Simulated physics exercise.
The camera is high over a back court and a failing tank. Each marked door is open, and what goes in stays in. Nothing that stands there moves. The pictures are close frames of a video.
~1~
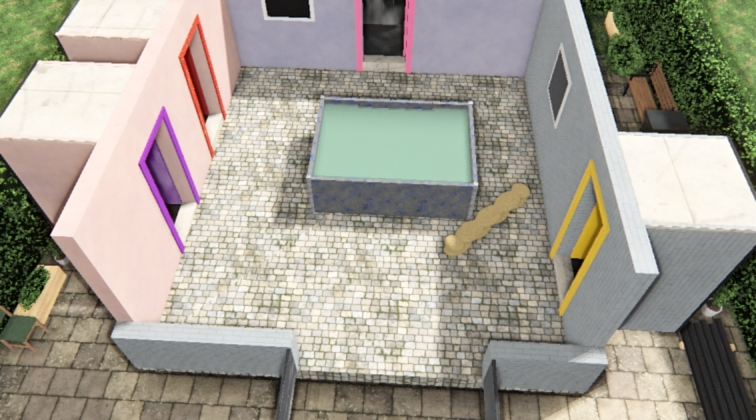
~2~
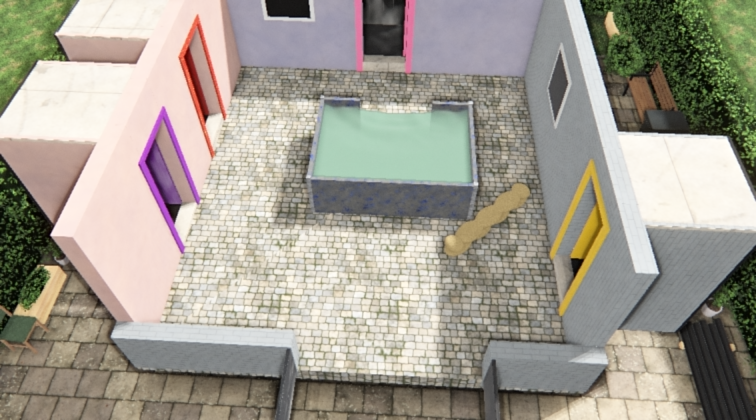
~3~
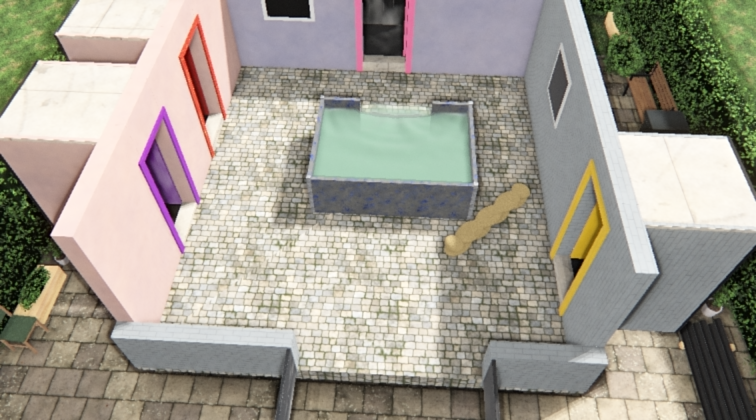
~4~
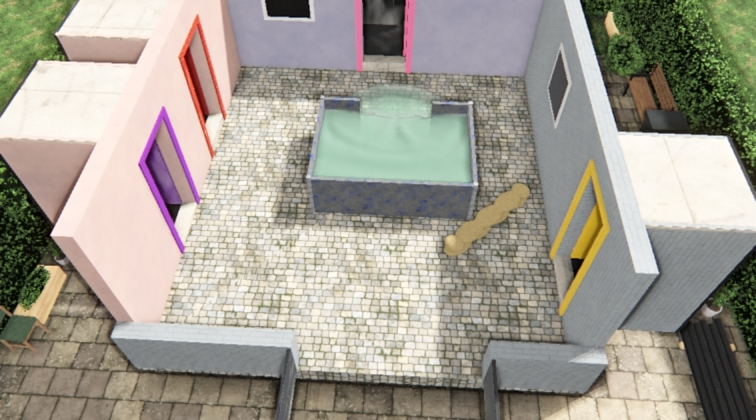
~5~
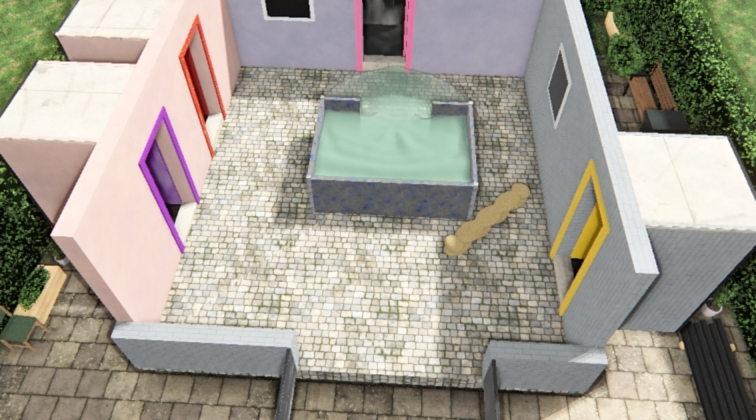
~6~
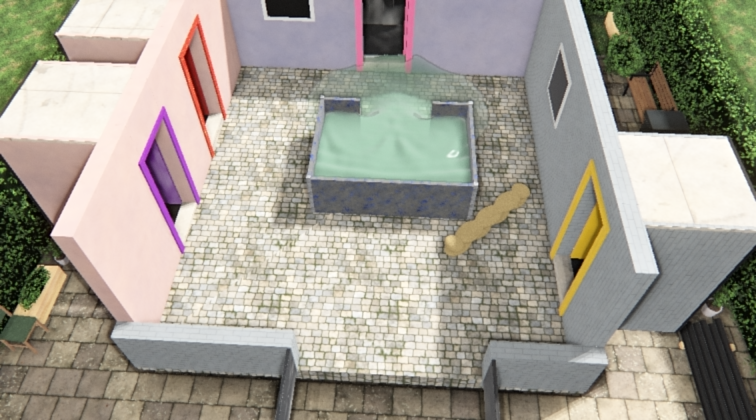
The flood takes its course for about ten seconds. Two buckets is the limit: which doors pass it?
One by one: The purple door admits no more than that; the pink door lets in a lot; the yellow door admits no more than that; the red door admits no more than that.
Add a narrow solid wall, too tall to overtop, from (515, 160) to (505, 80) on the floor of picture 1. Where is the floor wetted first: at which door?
That is the pink one.
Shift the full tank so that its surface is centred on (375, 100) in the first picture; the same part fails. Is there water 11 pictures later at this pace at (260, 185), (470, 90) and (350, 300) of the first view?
In turn: Not flooded, under water, dry.
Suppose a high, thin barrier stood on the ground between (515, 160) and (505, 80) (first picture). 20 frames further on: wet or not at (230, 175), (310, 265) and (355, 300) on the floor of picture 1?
One after the other: Under water, free of water, dry.
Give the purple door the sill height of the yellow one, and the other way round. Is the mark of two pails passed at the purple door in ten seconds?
Then: The purple door takes less.
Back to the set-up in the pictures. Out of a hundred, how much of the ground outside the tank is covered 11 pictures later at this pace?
Near 30 in a hundred.
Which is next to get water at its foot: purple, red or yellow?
I say the red door.
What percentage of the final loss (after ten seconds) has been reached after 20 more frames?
I make it 45 per cent.
A moment on, water covers 20 % of the floor; the purple door not reached, the pink door far over two buckets in, the yellow door not reached, the red door not reached.
Next, water covers 30 % of the floor; the purple door not reached, the pink door far over two buckets in, the yellow door not reached, the red door not reached.
Then, water covers 55 % of the floor; the purple door wet at the sill, nothing in, the pink door far over two buckets in, the yellow door wet at the sill, nothing in, the red door wet at the sill, nothing in.
Later, water covers 85 % of the floor; the purple door wet at the sill, nothing in, the pink door far over two buckets in, the yellow door wet at the sill, nothing in, the red door wet at the sill, nothing in.
In the end, water covers 95 % of the floor; the purple door wet at the sill, nothing in, the pink door far over two buckets in, the yellow door wet at the sill, nothing in, the red door wet at the sill, nothing in.
